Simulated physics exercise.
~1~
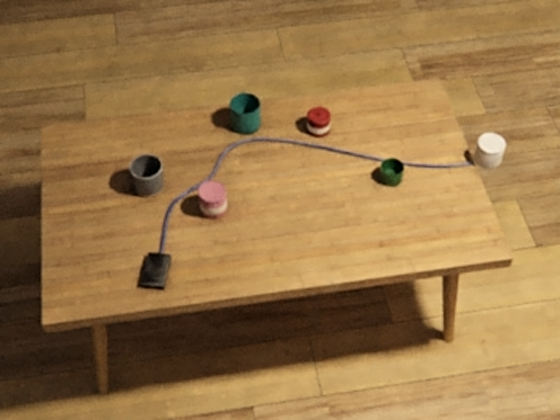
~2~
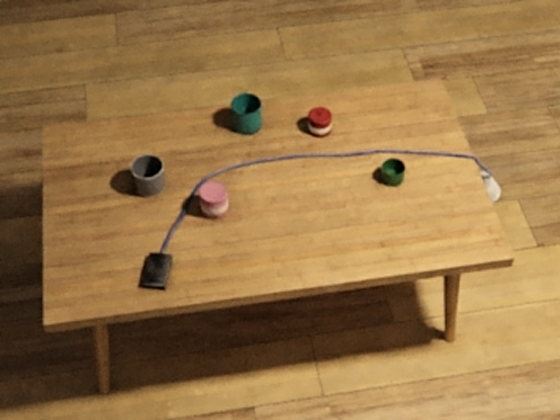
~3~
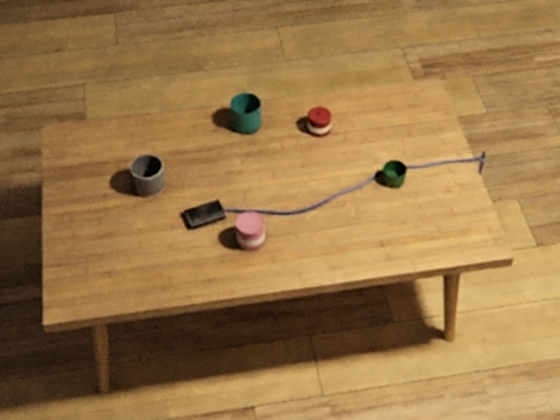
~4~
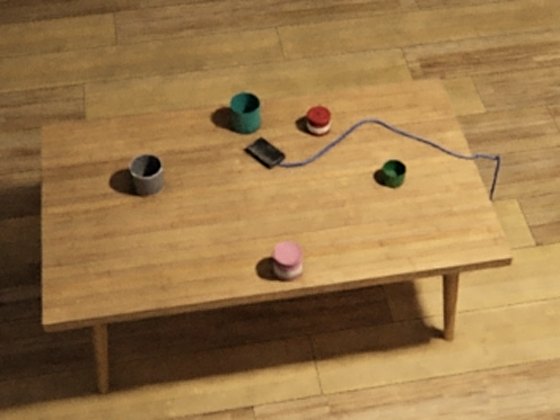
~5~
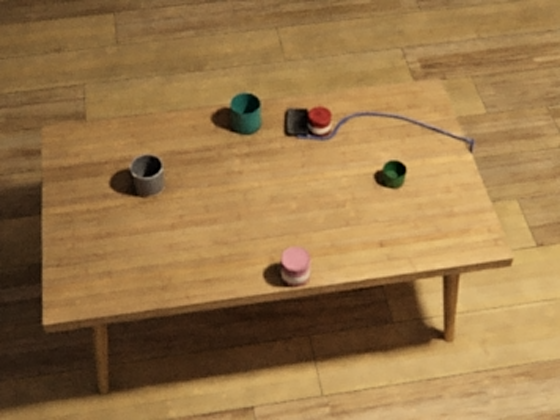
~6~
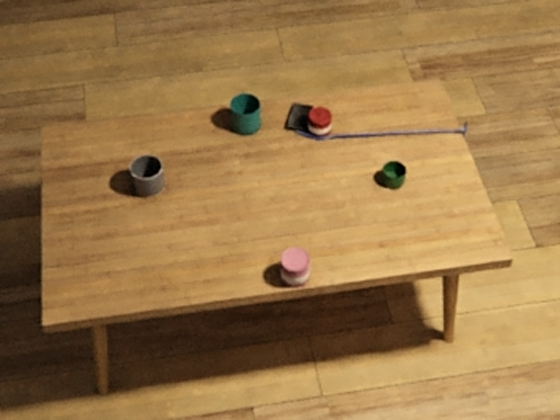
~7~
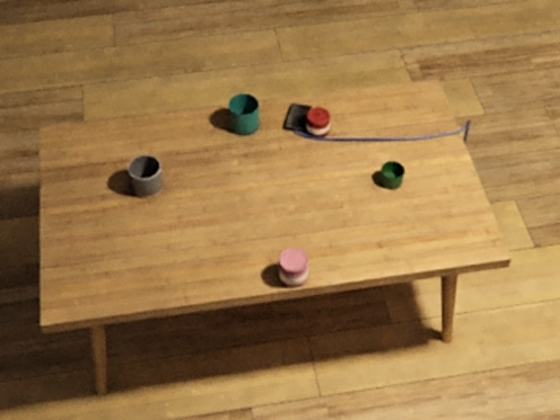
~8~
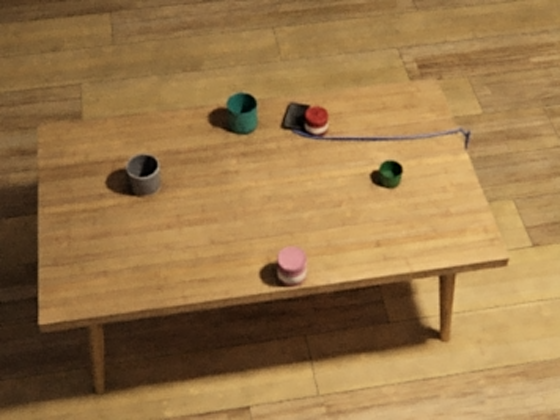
White speaker dropping off a table's right side, its cable dragging a black phone past a shoved pink tin to a red canister.
